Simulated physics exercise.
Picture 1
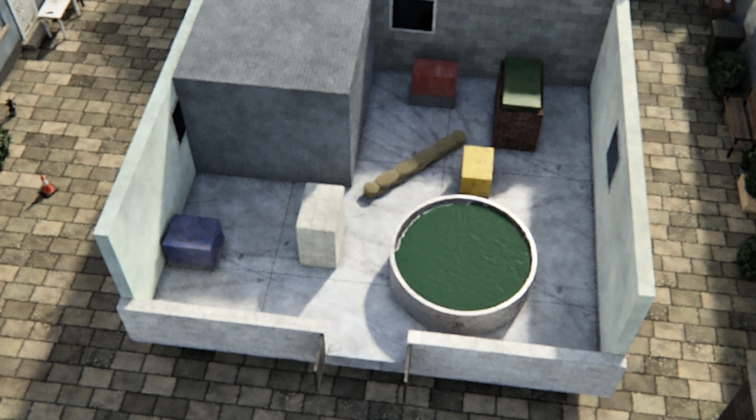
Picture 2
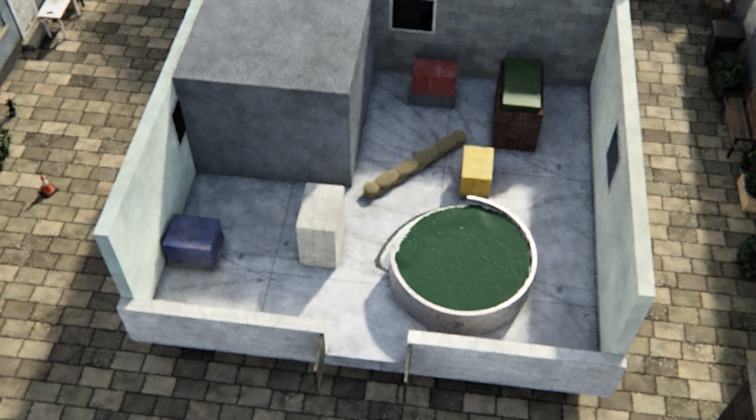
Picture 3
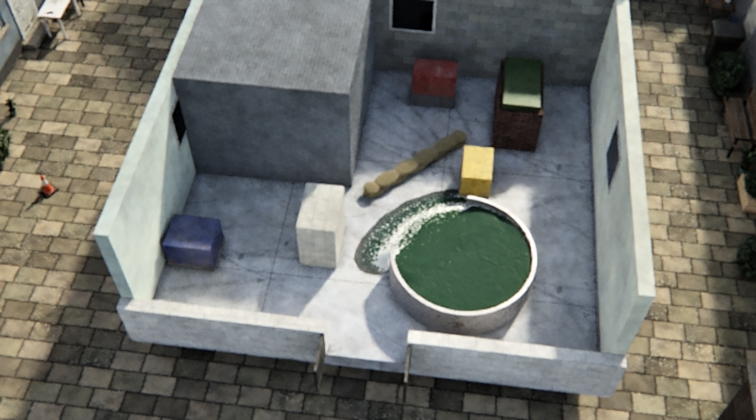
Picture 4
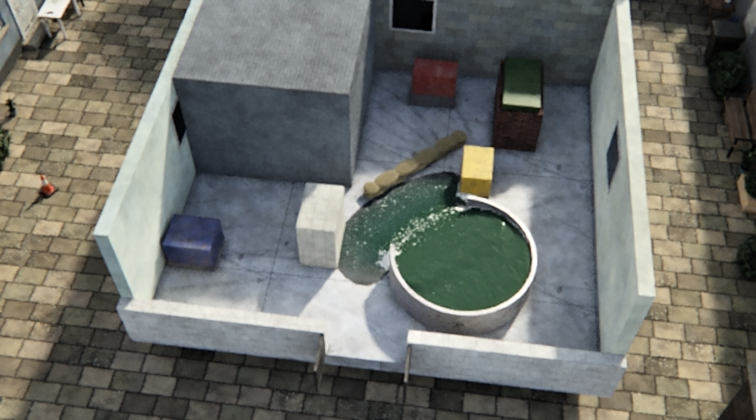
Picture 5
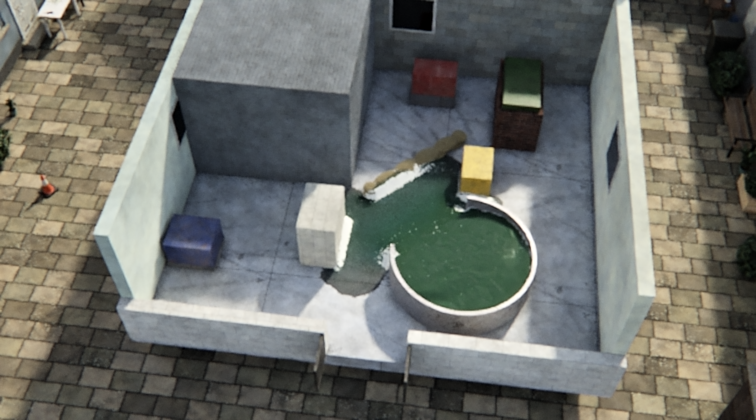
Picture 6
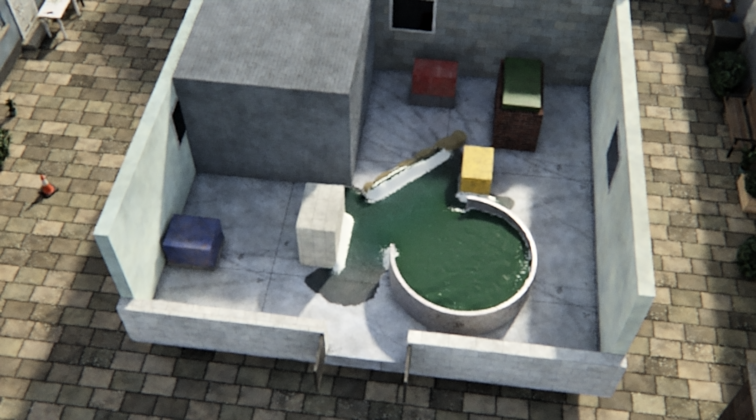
Green water bursting from the upper left side of a round pool, spreading across a walled yard to a log and white block.
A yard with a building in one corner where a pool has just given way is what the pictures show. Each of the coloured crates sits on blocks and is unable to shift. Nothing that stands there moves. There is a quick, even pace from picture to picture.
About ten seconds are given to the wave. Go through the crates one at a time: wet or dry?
Result: Blue crate: Reached; red crate: Spared; yellow crate: Reached.
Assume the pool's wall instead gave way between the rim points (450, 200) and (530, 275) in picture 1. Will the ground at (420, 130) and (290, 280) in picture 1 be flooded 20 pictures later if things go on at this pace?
Going through them in turn, the first is untouched by it and the second is untouched by it.
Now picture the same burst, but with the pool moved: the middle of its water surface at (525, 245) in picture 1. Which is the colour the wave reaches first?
The one in yellow.
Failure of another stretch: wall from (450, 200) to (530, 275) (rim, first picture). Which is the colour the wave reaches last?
That would be the blue crate, reached last.
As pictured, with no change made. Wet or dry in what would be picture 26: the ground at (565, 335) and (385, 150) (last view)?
In that order: Clear, covered.
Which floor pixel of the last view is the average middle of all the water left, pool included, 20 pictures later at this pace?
Near (385, 214).
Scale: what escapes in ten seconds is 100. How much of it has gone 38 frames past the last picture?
Near 45 in a hundred.
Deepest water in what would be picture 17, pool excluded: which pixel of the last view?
It should be close to (387, 196).
A moment on, water covers 30 % of the floor; the blue crate not reached, the red crate not reached, the yellow crate water round its plinth.
Next, water covers 50 % of the floor; the blue crate water round its plinth, the red crate water round its plinth, the yellow crate water round its plinth.
Then, water covers 70 % of the floor; the blue crate water round its plinth, the red crate water round its plinth, the yellow crate water round its plinth.
Later, water covers 95 % of the floor; the blue crate water round its plinth, the red crate water round its plinth, the yellow crate water round its plinth.
In the end, water covers 95 % of the floor; the blue crate was topped, the red crate stayed above the water, the yellow crate was topped.
